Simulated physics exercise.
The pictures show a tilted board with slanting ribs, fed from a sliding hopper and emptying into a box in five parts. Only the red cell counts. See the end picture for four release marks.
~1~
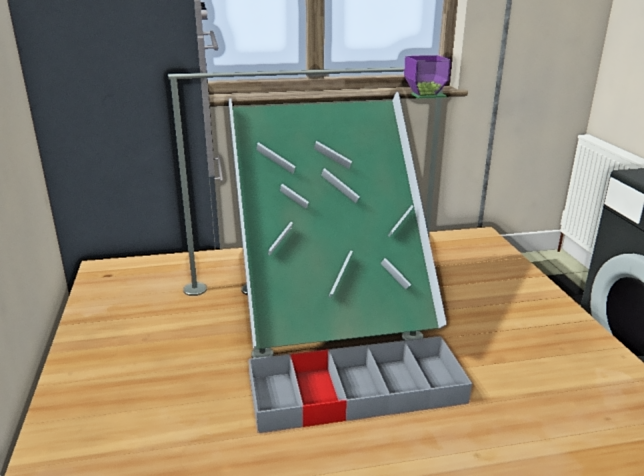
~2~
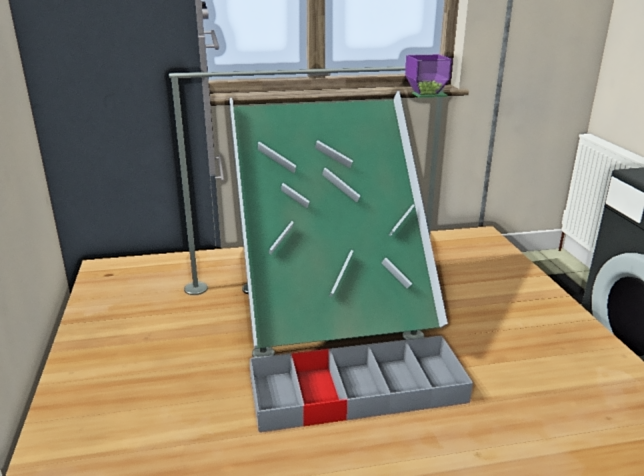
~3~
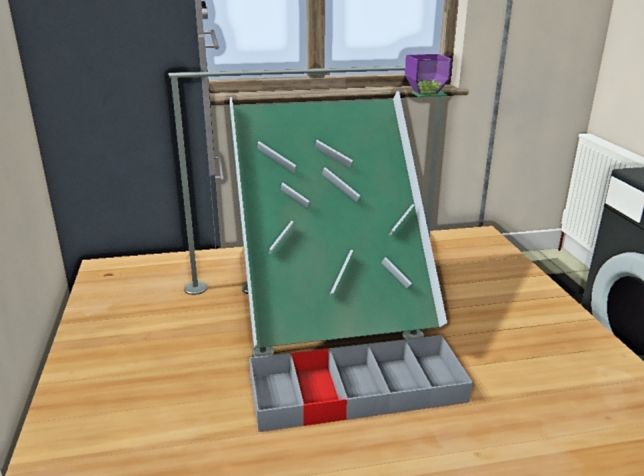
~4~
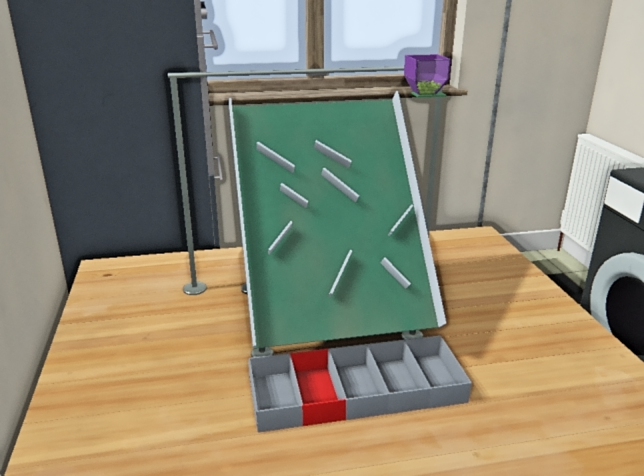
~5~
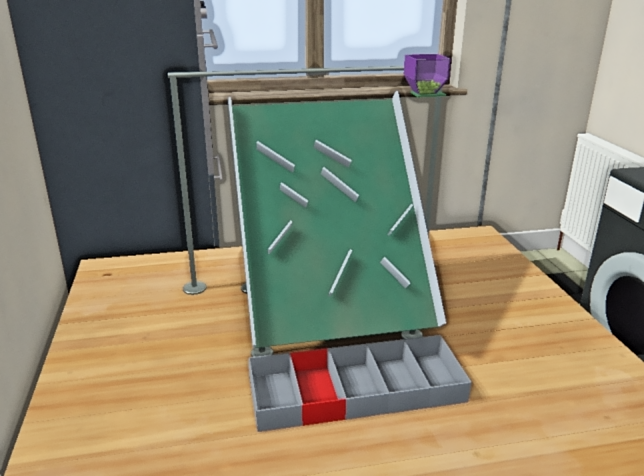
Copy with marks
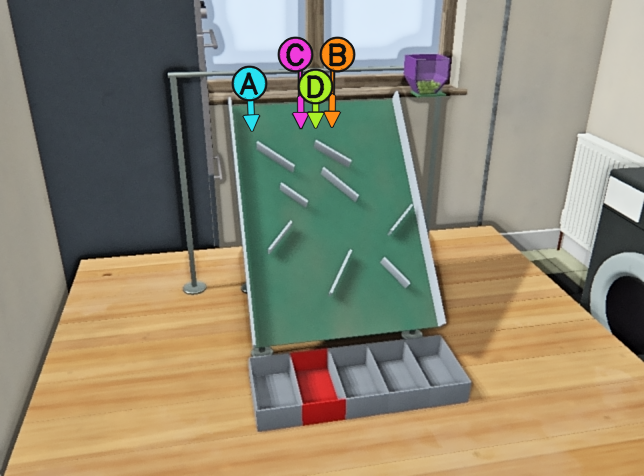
The clip shows a tilted green board with slanting ribs above a five-part box with one red cell, second from the left, while a purple hopper sits at the upper right of the rail; nothing visibly moves.
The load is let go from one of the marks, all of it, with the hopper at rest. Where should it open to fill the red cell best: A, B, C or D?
Take C.
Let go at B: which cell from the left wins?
The third.
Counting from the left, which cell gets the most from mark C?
The second.
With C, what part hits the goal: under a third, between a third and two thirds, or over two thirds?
It is between a third and two thirds.
On the marked copy, mark A meets the board at (251, 125); mark B meets the board at (332, 121); mark C meets the board at (300, 122); mark D meets the board at (315, 122).
With A, about a tenth in the red cell, the larger part in other cells, about a tenth outside the box.
With B, about a tenth in the red cell, the larger part in other cells, just a few outside the box.
With C, roughly half in the red cell, roughly a third in other cells, about a tenth outside the box.
With D, roughly a quarter in the red cell, the larger part in other cells.
